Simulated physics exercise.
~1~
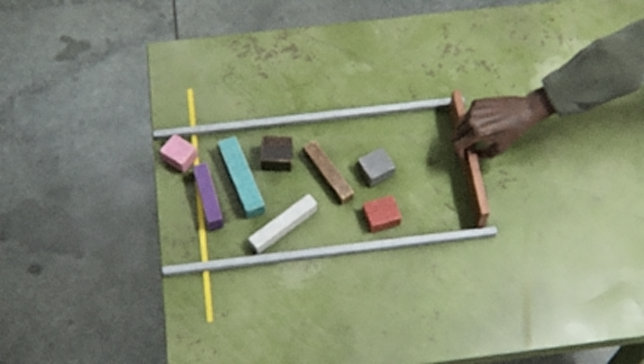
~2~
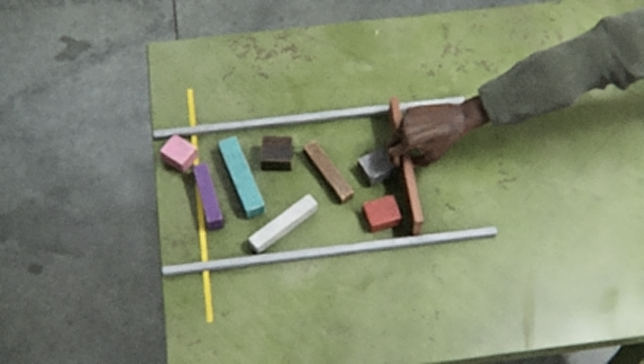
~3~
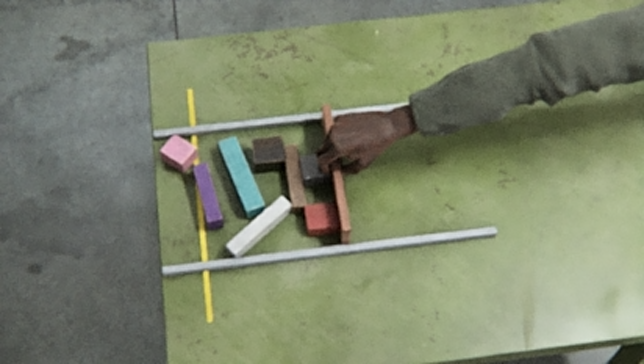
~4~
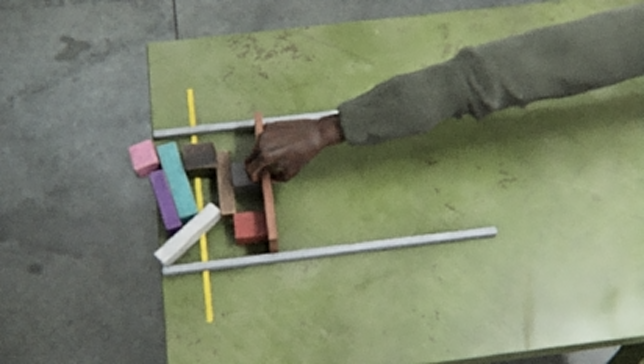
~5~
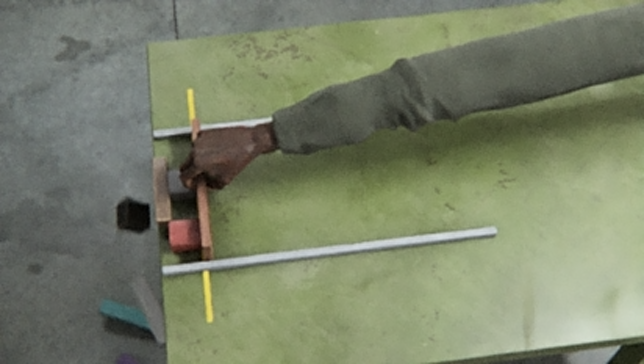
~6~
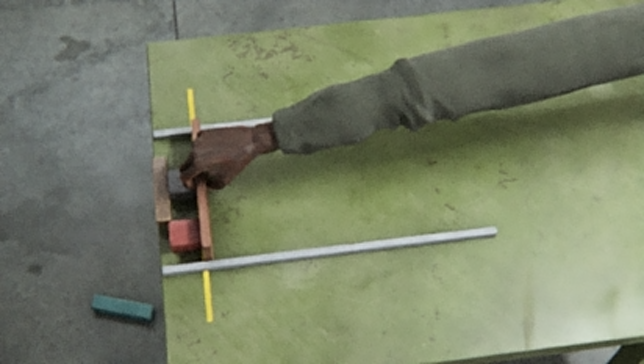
A hand slid an upright board left along a channel on a green table, bunching up the colored blocks and bars, and stopped at the yellow tape after five had dropped off the end, leaving the red, grey and brown ones on the table.
